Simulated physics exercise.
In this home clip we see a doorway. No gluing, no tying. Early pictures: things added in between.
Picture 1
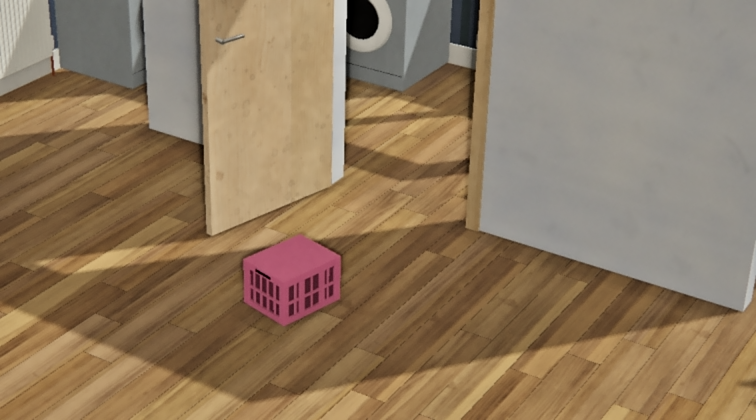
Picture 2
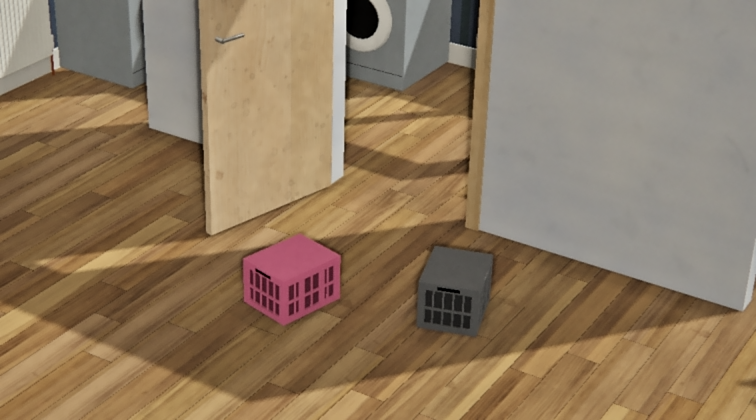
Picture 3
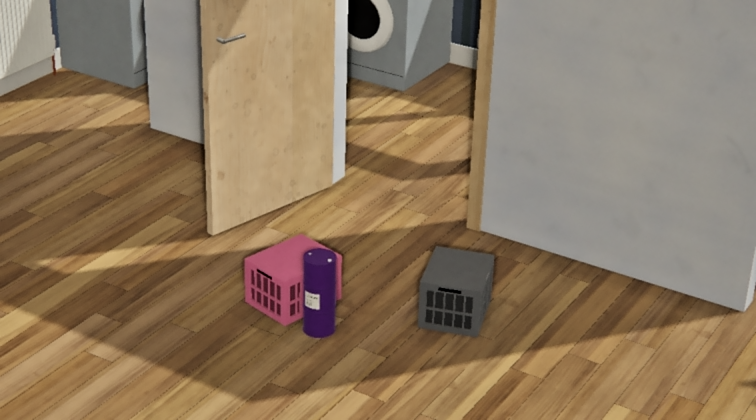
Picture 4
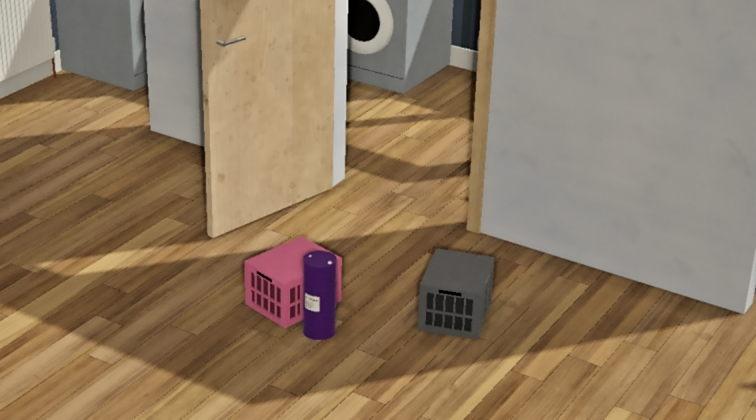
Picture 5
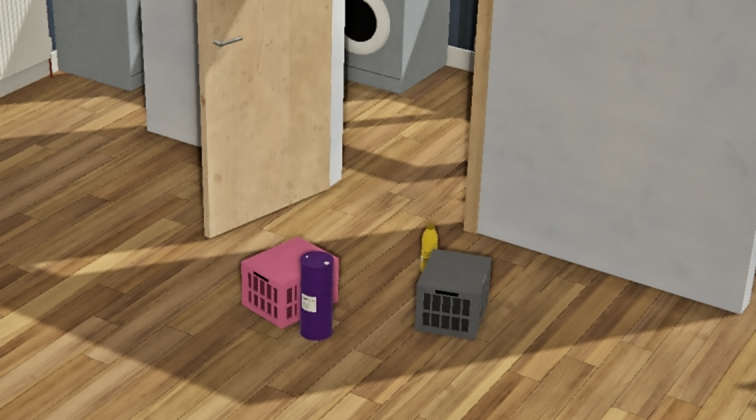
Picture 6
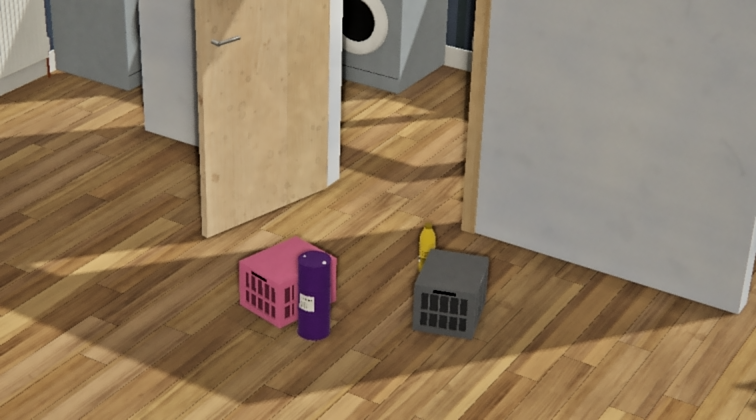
Doorway with a wide-open, still door, a grey crate, purple canister and yellow bottle appearing in turn near a pink crate.
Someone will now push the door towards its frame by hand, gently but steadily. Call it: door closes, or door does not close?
Door closes.
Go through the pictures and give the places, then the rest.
Door wide open and still, in the first picture.
Door wide open and still; grey crate (455, 291), in the second picture.
Door wide open and still; pink crate (293, 279); purple canister (320, 293), in the third picture.
Door wide open and still; grey crate (456, 293); pink crate (293, 281), in the fourth picture.
Door wide open and still; purple canister (317, 296); grey crate (453, 294), in the fifth picture.
Door wide open and still; yellow bottle (427, 248); pink crate (288, 281), in the sixth picture.
Then, 0.90 s after the last picture, door 86° open.
Then, 1.50 s after the last picture, door 63° open.
Then, 2.10 s after the last picture, door 37° open.
Then, 2.70 s after the last picture, door 10° open.
At rest, door 0° open; all 4 in place. Seen from the same camera at the end, yellow bottle near (427, 248).
